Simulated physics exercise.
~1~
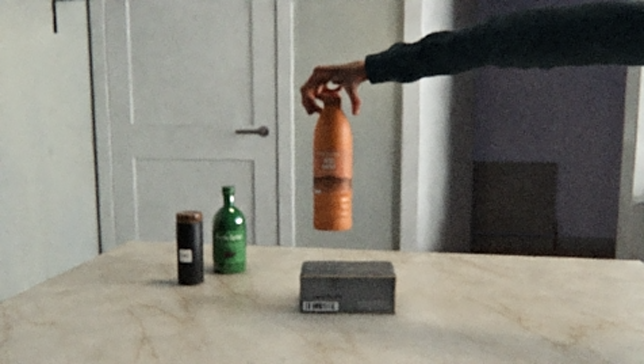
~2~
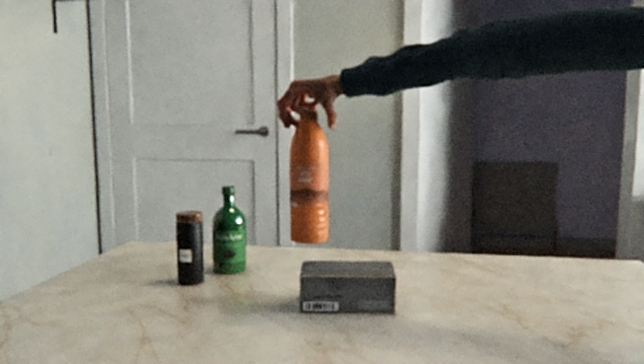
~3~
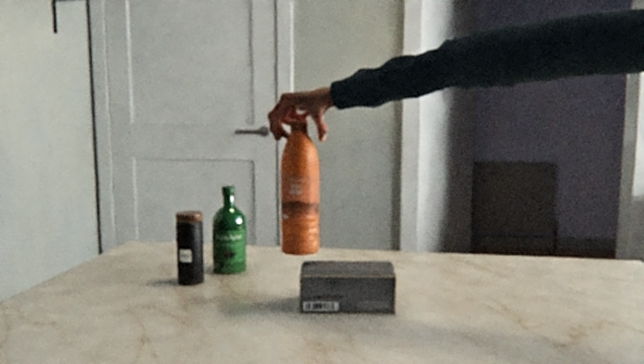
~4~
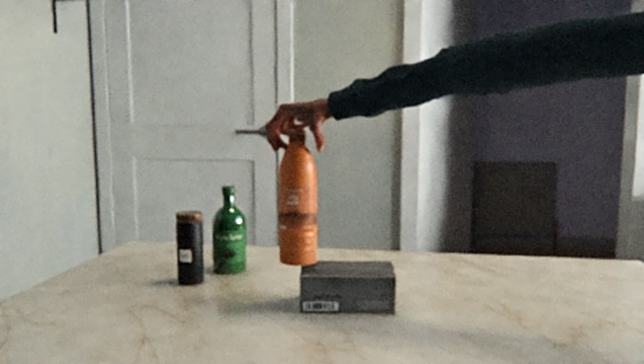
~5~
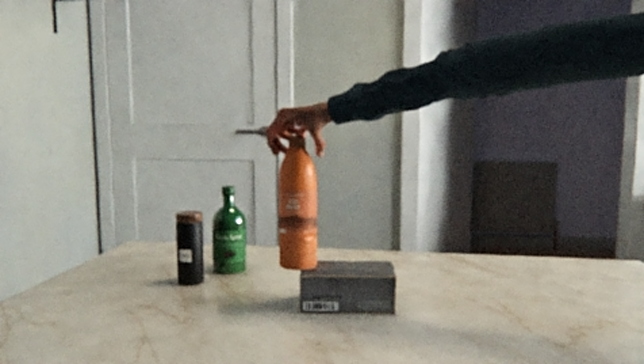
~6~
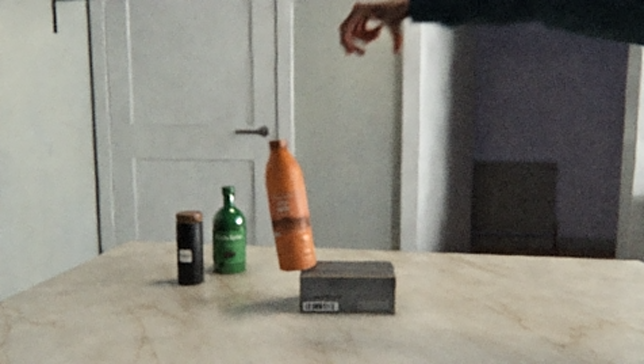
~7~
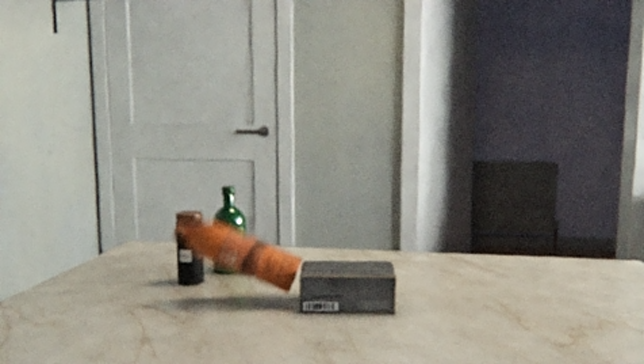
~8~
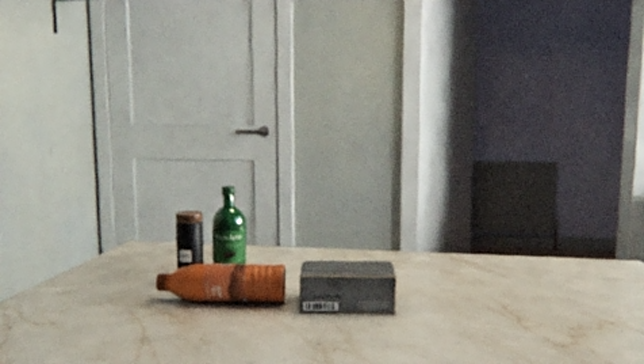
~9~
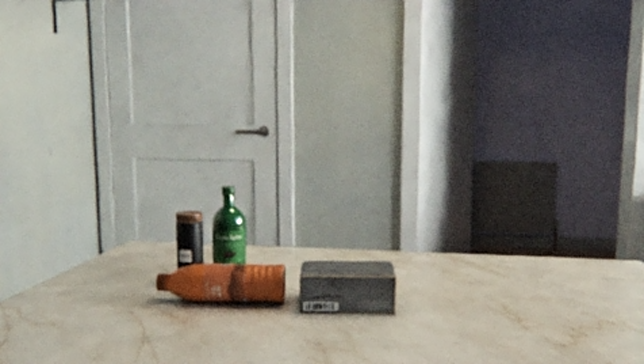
An arm in a dark sleeve reaches in from the right, holding an orange bottle by its top above a marble-patterned table, seen from the front by a still camera with a pale door behind. A grey box sits near the middle of the table, with a green bottle and a black jar to its left. The hand moves the orange bottle left and lowers it upright onto the box's left edge. The hand lets go and draws back, and the bottle leans left. It topples off the box and ends lying on its side on the table, in front of the jar and green bottle, while the box stays in place.
